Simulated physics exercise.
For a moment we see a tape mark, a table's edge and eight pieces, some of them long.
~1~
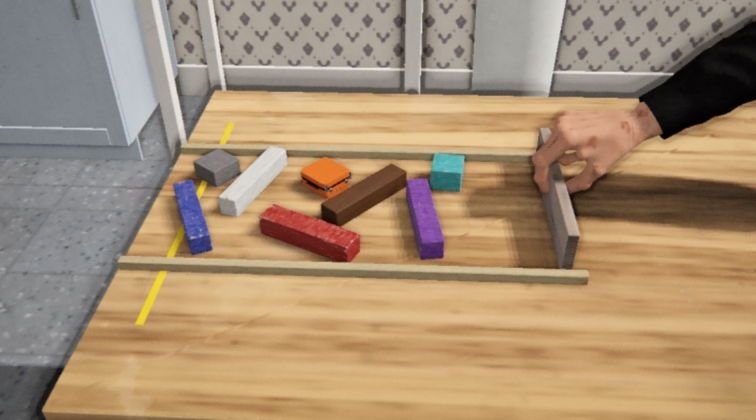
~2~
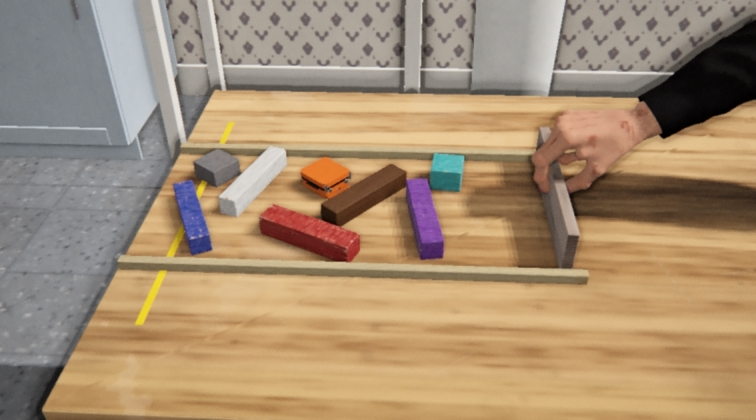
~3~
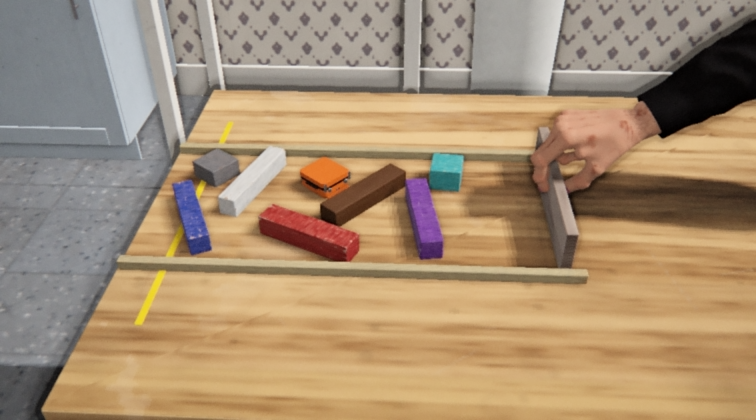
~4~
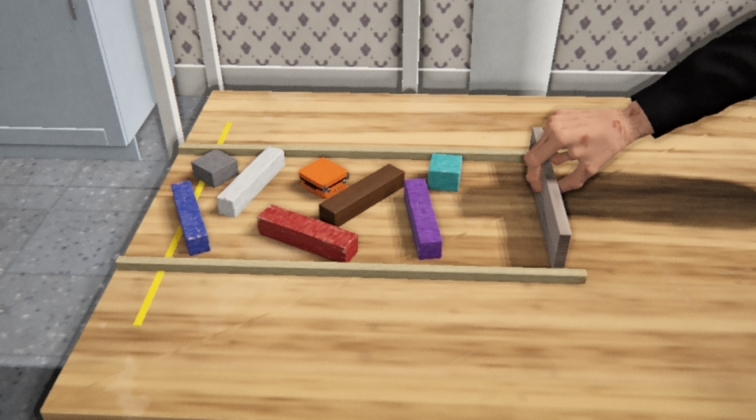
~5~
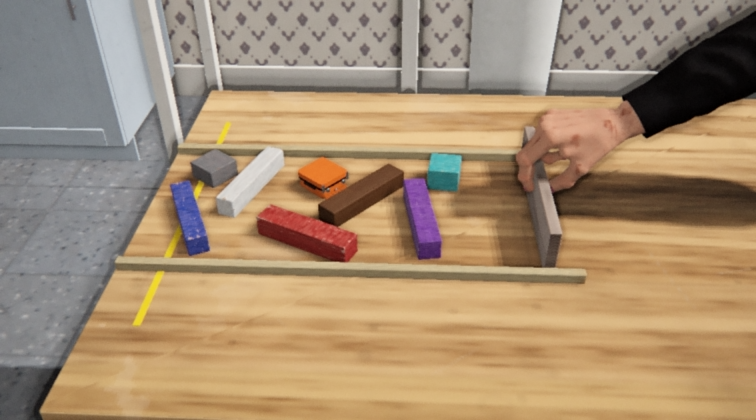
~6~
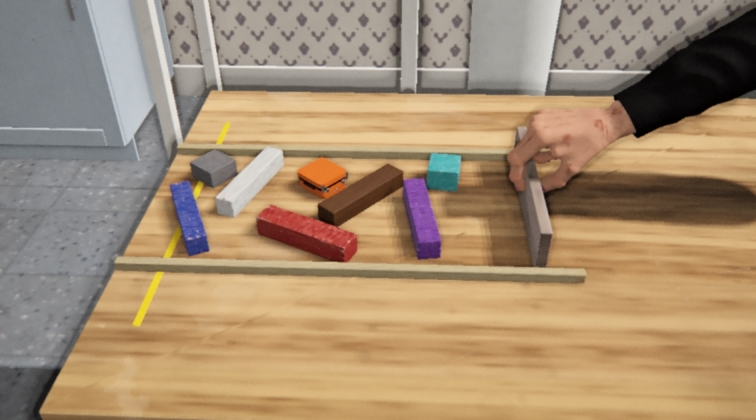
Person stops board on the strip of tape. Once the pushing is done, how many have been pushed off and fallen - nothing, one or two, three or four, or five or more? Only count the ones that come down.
What drops is a group of five or more.
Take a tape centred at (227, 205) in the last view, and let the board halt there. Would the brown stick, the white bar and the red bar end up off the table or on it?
The brown stick: It is still there. The white bar: It is gone. The red bar: It is still there.
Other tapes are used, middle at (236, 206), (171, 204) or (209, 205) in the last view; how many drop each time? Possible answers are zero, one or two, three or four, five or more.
Falls: 1 or 2; at least five; either three or four.
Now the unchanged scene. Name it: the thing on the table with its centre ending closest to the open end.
The one out in front is the brown stick.
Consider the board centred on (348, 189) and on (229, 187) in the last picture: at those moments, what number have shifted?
First 6, then 8.
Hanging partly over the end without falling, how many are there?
I'd say 1 of them.
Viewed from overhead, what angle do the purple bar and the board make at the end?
Roughly 0° out of line.
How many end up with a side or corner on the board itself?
The count in contact is 2.
Soon after, none off yet; blue bar at rest near (189, 217); grey block at rest near (214, 169); white bar at rest near (251, 180).
Then, none off yet; blue bar at rest near (189, 217); grey block moving near (210, 169); white bar moved a little near (233, 179).
Further on, one off so far; blue bar moved a little near (144, 226); grey block falling near (145, 260); white bar moved about its own width near (156, 173).
At rest, the number that fall off is five or more; fallen, orange case, red bar, white bar, grey block and blue bar.
